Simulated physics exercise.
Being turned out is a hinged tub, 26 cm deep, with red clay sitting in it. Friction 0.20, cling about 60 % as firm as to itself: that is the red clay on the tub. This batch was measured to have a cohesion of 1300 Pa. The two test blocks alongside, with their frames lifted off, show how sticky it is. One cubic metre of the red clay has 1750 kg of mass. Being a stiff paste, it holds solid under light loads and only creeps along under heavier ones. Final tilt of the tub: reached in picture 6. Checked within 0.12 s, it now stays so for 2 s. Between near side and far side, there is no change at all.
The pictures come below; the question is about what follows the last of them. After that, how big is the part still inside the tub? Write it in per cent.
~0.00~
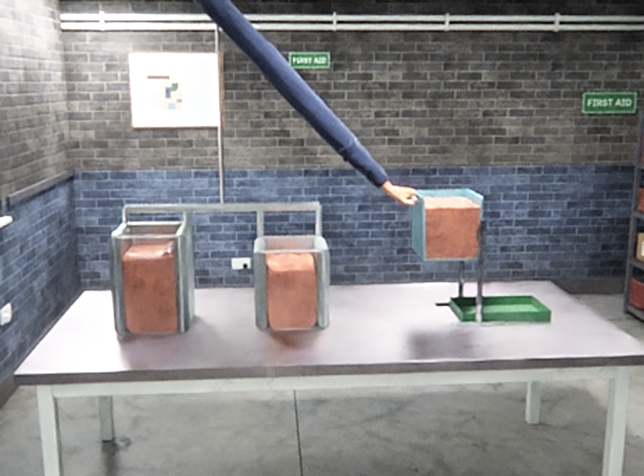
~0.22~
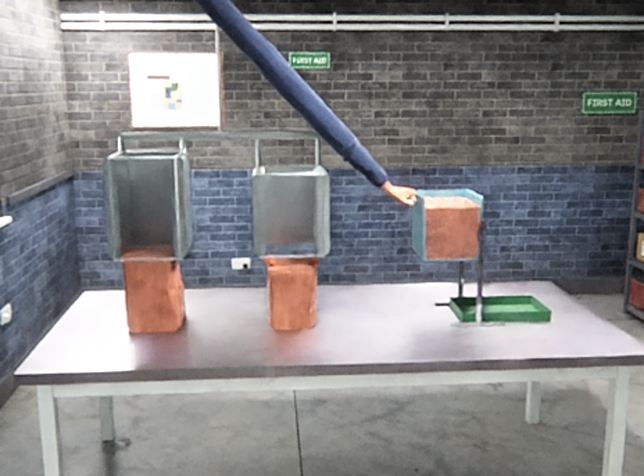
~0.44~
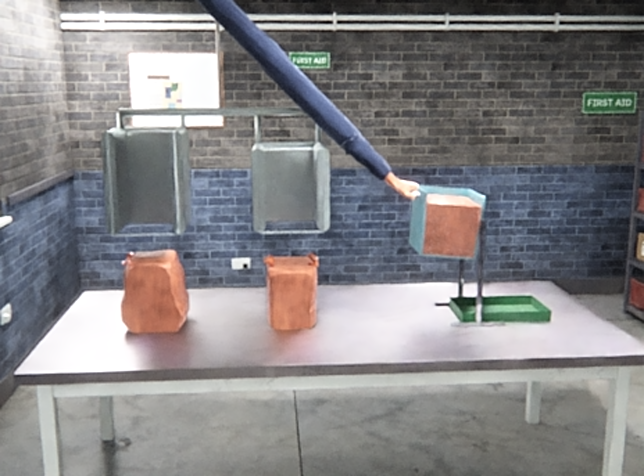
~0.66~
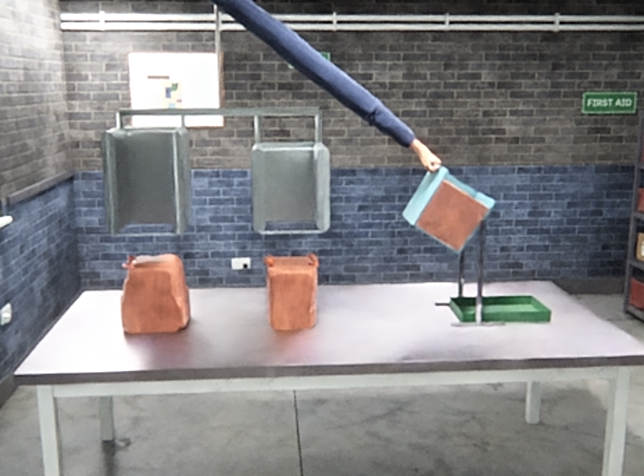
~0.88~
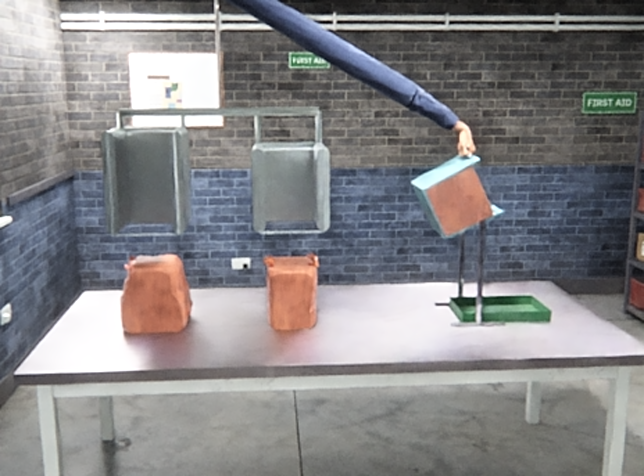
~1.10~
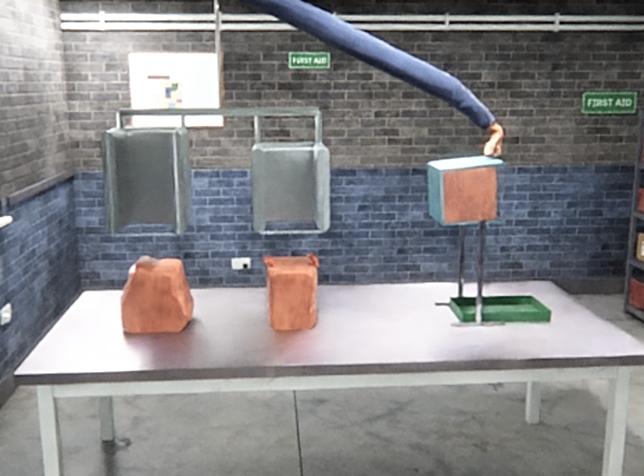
I would say roughly 100 per cent is still inside.
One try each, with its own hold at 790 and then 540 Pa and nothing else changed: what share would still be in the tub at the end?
Respectively 75 % and 65 %.
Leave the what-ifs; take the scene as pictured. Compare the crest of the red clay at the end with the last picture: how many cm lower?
Roughly 0 cm.
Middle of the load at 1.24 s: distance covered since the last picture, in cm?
Roughly 0 cm.
After 1.24 s, the tub is at 86 degrees and holds 100 %.
After 1.41 s, the tub is at 86 degrees and holds 100 %.
After 1.58 s, the tub is at 86 degrees and holds 100 %.
After 1.75 s, the tub is at 86 degrees and holds 100 %.
After 3.10 s, at the end, the tub is at 86 degrees and holds 100 %.
